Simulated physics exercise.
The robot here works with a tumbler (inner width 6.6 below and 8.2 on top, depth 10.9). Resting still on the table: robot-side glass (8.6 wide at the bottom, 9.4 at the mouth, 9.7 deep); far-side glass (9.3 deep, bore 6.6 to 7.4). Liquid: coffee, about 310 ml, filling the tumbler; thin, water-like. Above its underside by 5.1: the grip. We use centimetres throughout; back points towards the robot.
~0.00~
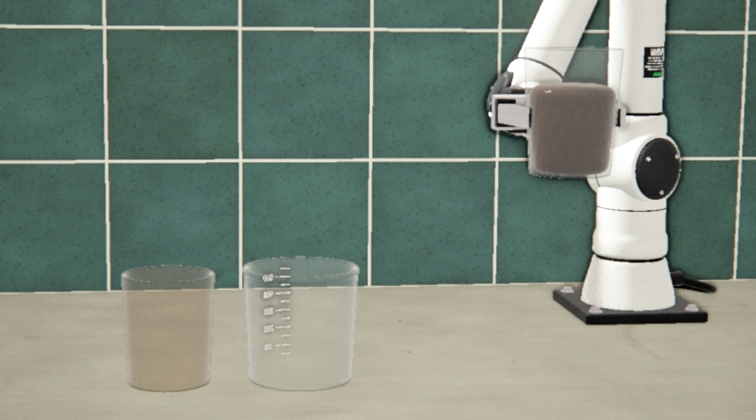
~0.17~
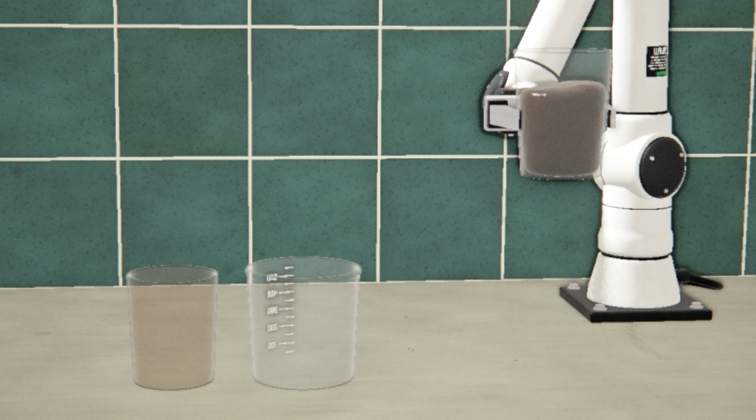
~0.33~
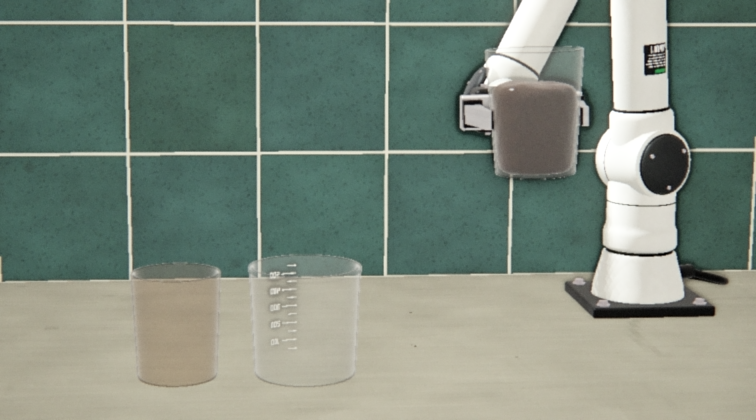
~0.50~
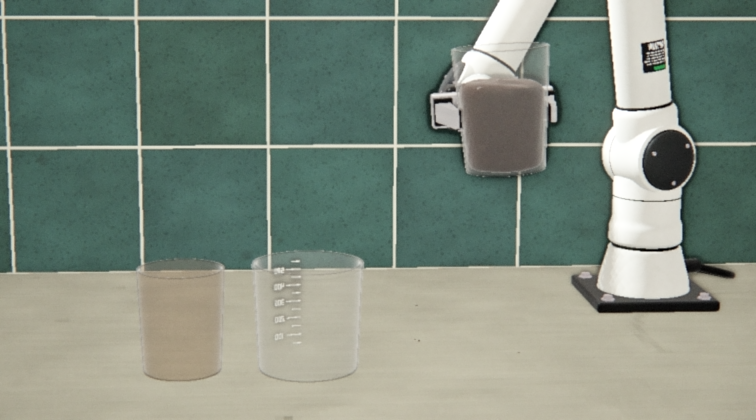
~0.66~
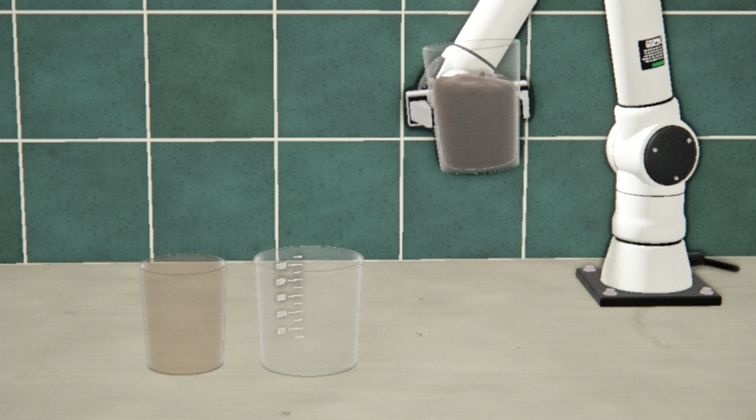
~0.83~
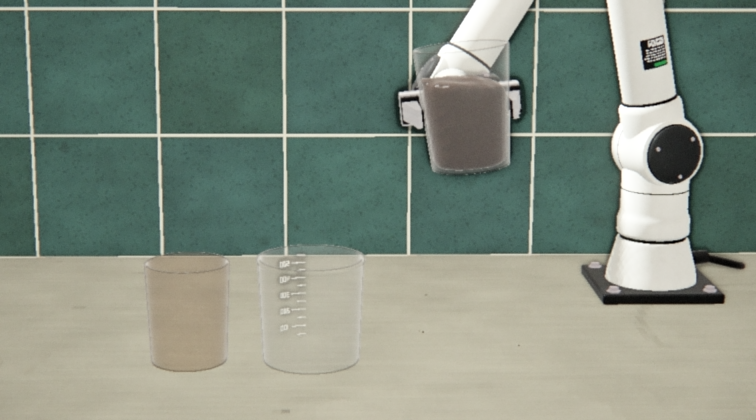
A white robot arm on a black base, at the right, grips a clear tumbler of greyish-brown liquid above a pale countertop, seen from the front against green wall tiles. Two still glasses stand at the left, one filled with light-brown liquid beside a clear, marked, empty-looking one. The arm carries the tumbler leftward, tilting it slightly, while the camera view shifts gently.
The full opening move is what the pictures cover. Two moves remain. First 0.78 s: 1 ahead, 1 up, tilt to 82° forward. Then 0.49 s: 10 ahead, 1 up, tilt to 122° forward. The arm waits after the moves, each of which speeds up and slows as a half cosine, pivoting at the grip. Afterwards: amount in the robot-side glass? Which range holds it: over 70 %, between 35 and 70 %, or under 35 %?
It lies between 35 and 70 %.
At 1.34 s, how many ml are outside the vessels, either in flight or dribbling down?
5 ml.
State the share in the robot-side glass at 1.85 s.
50 per cent.
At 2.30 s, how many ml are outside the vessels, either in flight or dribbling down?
Estimate: Around 10 ml.
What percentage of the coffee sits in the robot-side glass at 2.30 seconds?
About 50 %.
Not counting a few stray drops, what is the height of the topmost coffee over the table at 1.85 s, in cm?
Stray drops aside, I'd put it at close to 25 cm.
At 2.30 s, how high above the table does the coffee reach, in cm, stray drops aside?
Roughly 15 centimetres at most.
After 1.34 s, tilted 61° forward, liquid up to 26 above the table; 305 ml in the tumbler, 5 ml in the air or running down outside.
After 1.85 s, tilted 101° forward, liquid up to 45 above the table; 155 ml in the robot-side glass, 120 ml in the tumbler, 30 ml in the air or running down outside.
After 2.30 s, tilted 122° forward, liquid up to 24 above the table; 160 ml in the robot-side glass, 105 ml on the table or floor, 35 ml in the far-side glass, 10 ml in the air or running down outside.
After 3.10 s, tilted 122° forward, liquid up to 3 above the table; 160 ml in the robot-side glass, 115 ml on the table or floor, 35 ml in the far-side glass.
At rest, 160 ml in the robot-side glass, 115 ml on the table or floor, 35 ml in the far-side glass. That is 51 % in the robot-side glass.
